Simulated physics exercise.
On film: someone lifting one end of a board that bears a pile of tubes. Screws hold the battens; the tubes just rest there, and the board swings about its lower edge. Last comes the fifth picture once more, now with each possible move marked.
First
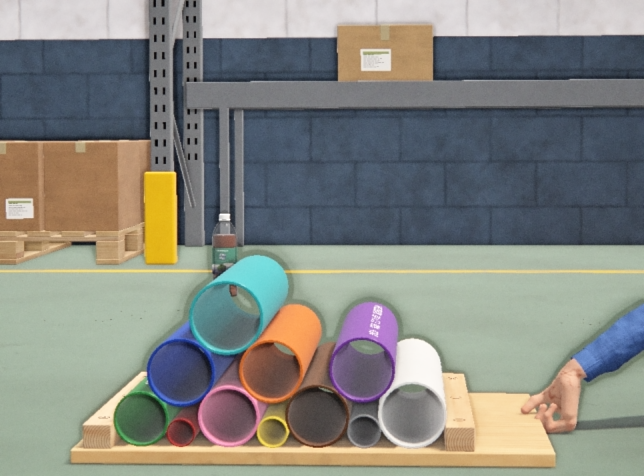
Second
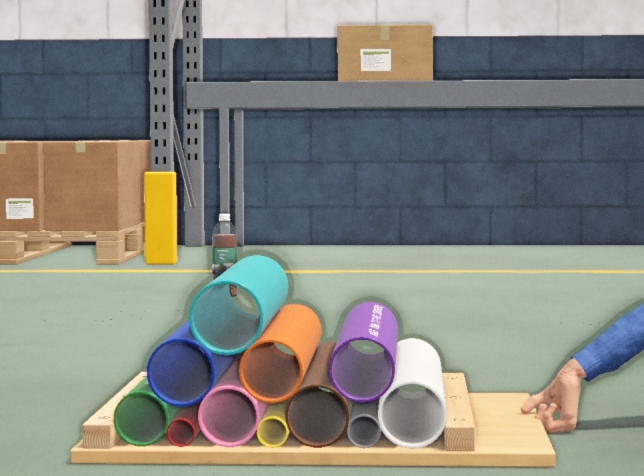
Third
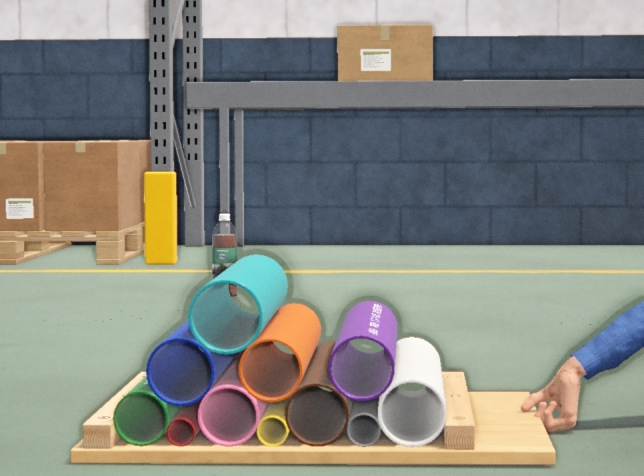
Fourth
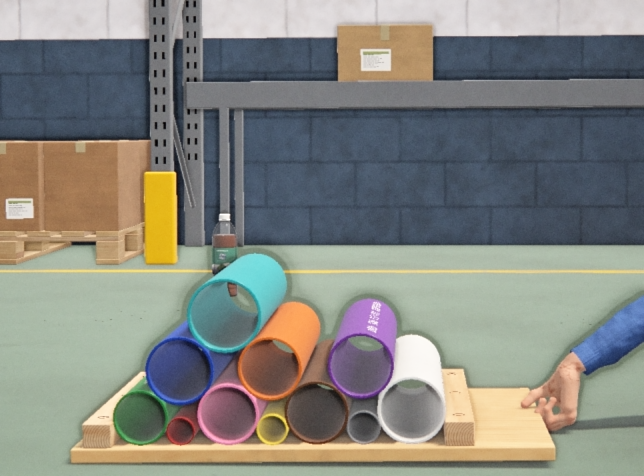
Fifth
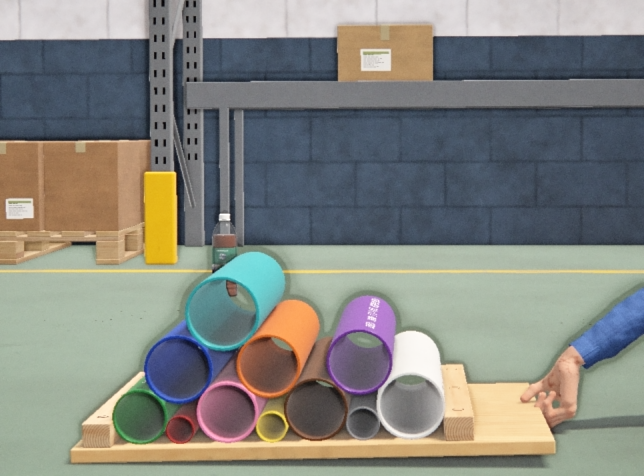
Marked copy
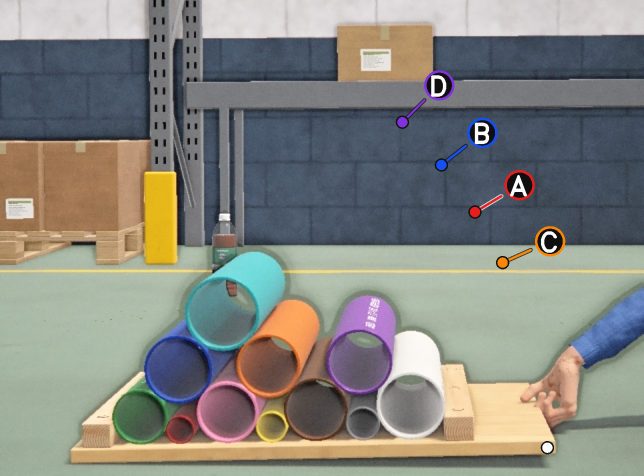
A hand at the right slowly raised one end of a wooden board slightly, tilting it a little to the left, while the colourful tubes piled between its end blocks stayed stacked together.
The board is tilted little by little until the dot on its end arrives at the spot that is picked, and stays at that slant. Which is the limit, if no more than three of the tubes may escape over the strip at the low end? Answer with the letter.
Mark B is as high as it can go.
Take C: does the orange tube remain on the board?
Yes.
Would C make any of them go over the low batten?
At C: No.
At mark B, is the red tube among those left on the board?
Yes.
On the marked copy, A at (475, 212); B at (441, 165); C at (503, 262); D at (402, 122); the white dot at (548, 448).
Following B. Soon after the start, board at 20°.
Later, board at 38°.
In the end, board at 38°, two over the low batten (blue, turquoise).
As for the rest, A none over the low batten; C none over the low batten; D four over the low batten (blue, purple, orange, turquoise).
